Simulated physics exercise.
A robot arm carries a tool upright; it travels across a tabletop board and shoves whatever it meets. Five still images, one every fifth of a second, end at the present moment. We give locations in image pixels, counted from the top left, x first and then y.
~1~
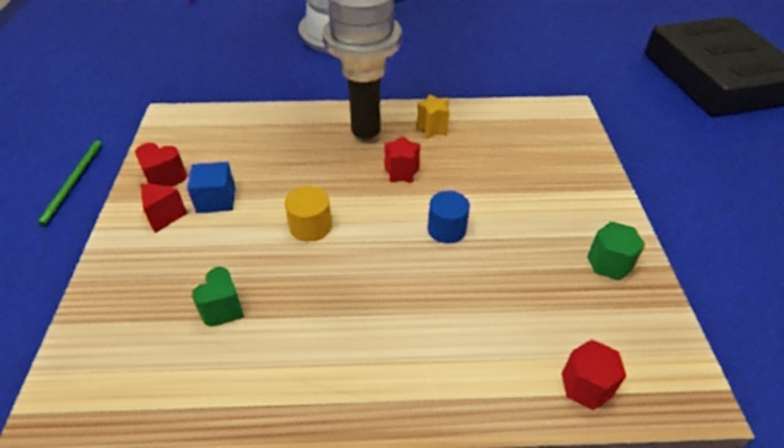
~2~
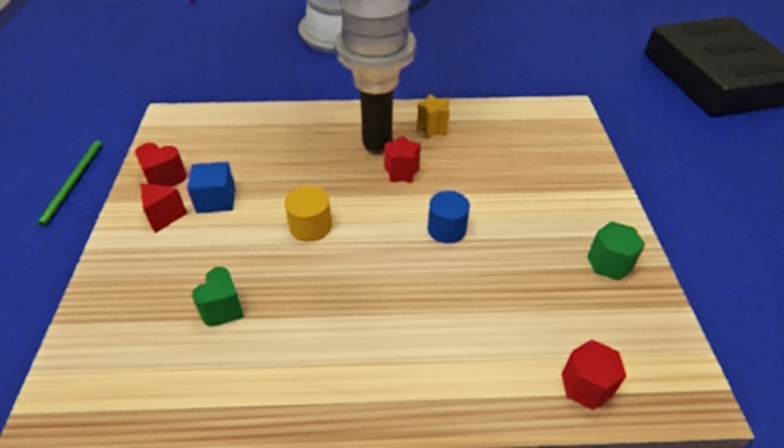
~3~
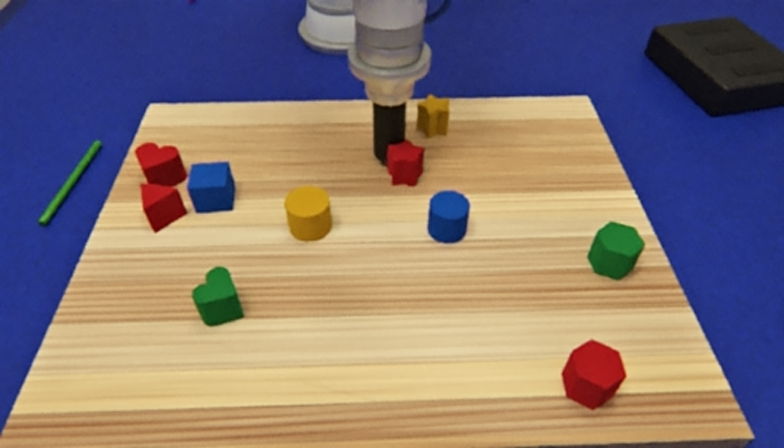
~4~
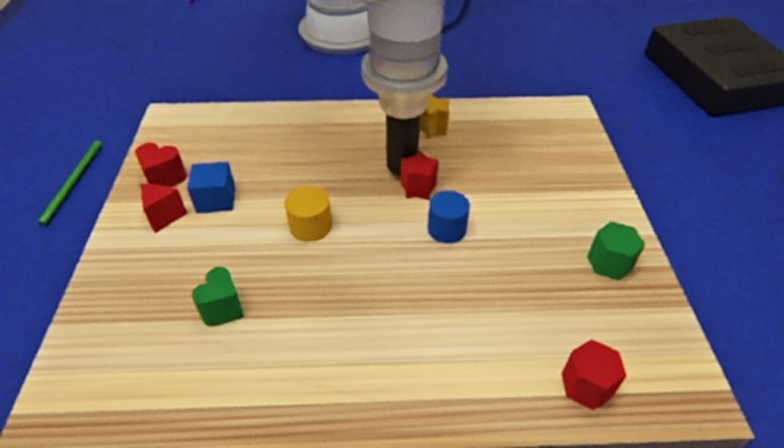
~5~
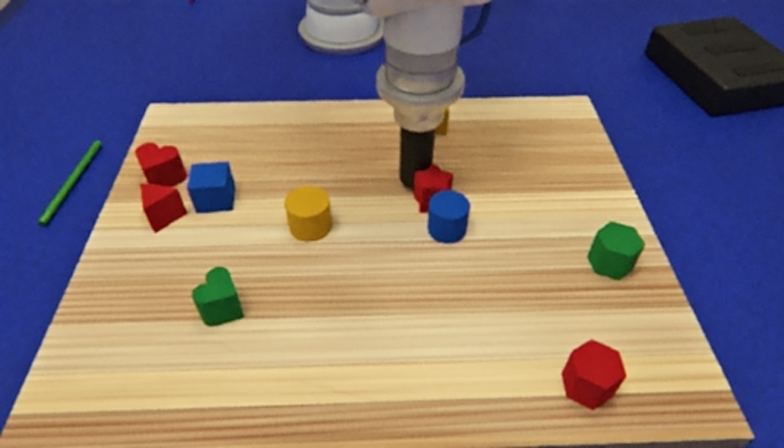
A robot arm's dark tip pushes the red star-shaped block diagonally right, nearer the blue cylinder.
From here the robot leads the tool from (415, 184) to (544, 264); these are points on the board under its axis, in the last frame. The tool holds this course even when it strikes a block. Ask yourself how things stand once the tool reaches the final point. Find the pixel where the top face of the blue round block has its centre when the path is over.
At (469, 245).
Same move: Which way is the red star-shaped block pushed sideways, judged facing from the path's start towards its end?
Facing from start to end, it shifts right.
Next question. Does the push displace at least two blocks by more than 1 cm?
Going by the path, yes.
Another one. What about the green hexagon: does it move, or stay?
The green hexagon keeps its place.
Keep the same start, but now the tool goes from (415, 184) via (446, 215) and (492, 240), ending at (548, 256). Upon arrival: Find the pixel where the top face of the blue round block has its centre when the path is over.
Located at (482, 255).
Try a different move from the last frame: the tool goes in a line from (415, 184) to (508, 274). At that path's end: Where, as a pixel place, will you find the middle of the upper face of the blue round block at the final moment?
The middle of the upper face of the blue round block will lie at about (484, 270) in the picture.
The first path, step by step. One third of the way, tool at (455, 202); red star-shaped block at (475, 205); blue round block at (465, 231).
Two thirds of the way, tool at (498, 229); red star-shaped block at (512, 236), turned 25° clockwise; blue round block at (469, 245).
At the end, tool at (546, 258); red star-shaped block at (530, 259), turned 75° clockwise; blue round block at (469, 245); green hexagon unmoved.
